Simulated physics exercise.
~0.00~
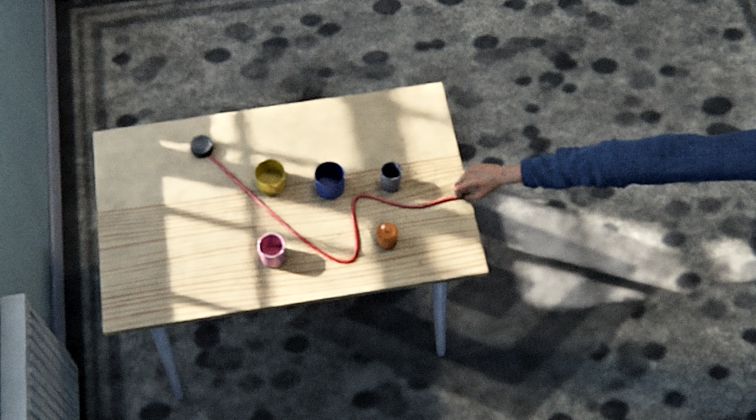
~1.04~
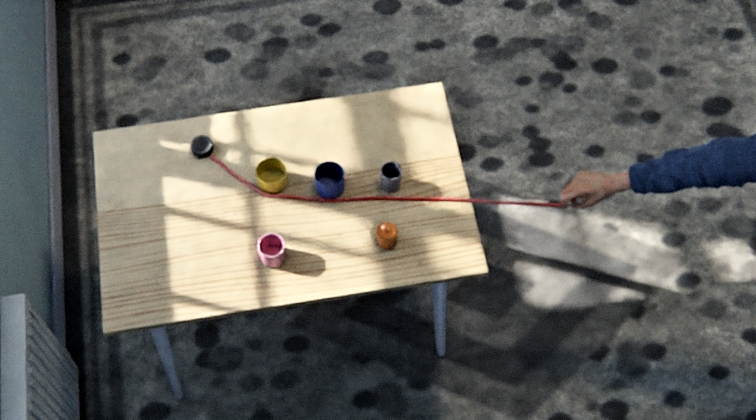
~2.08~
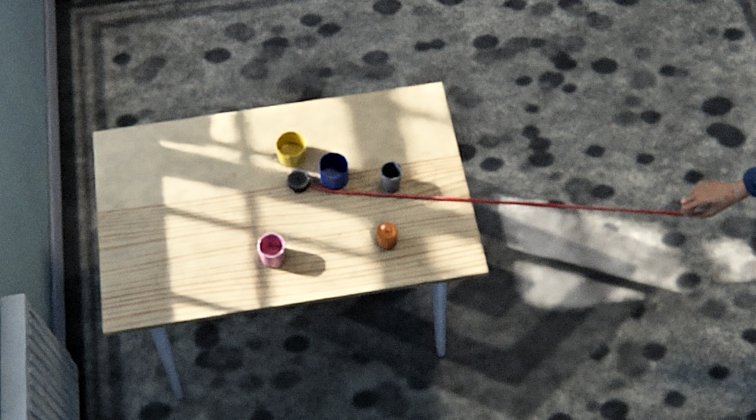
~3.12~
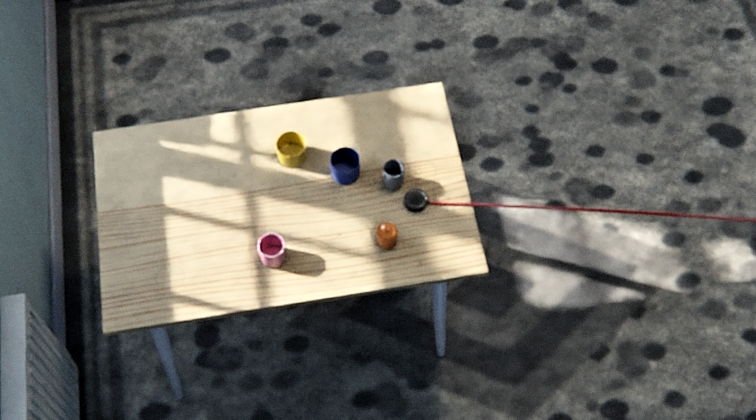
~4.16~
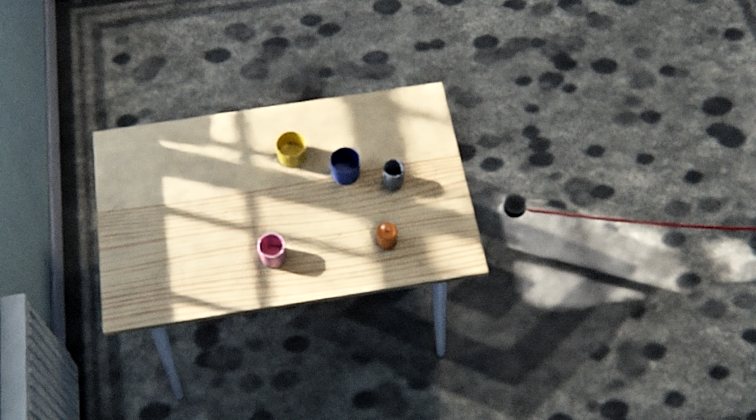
Hand pulling a black puck rightwards by its red cable across a wooden table, nudging yellow and blue cups, until it leaves the tabletop.
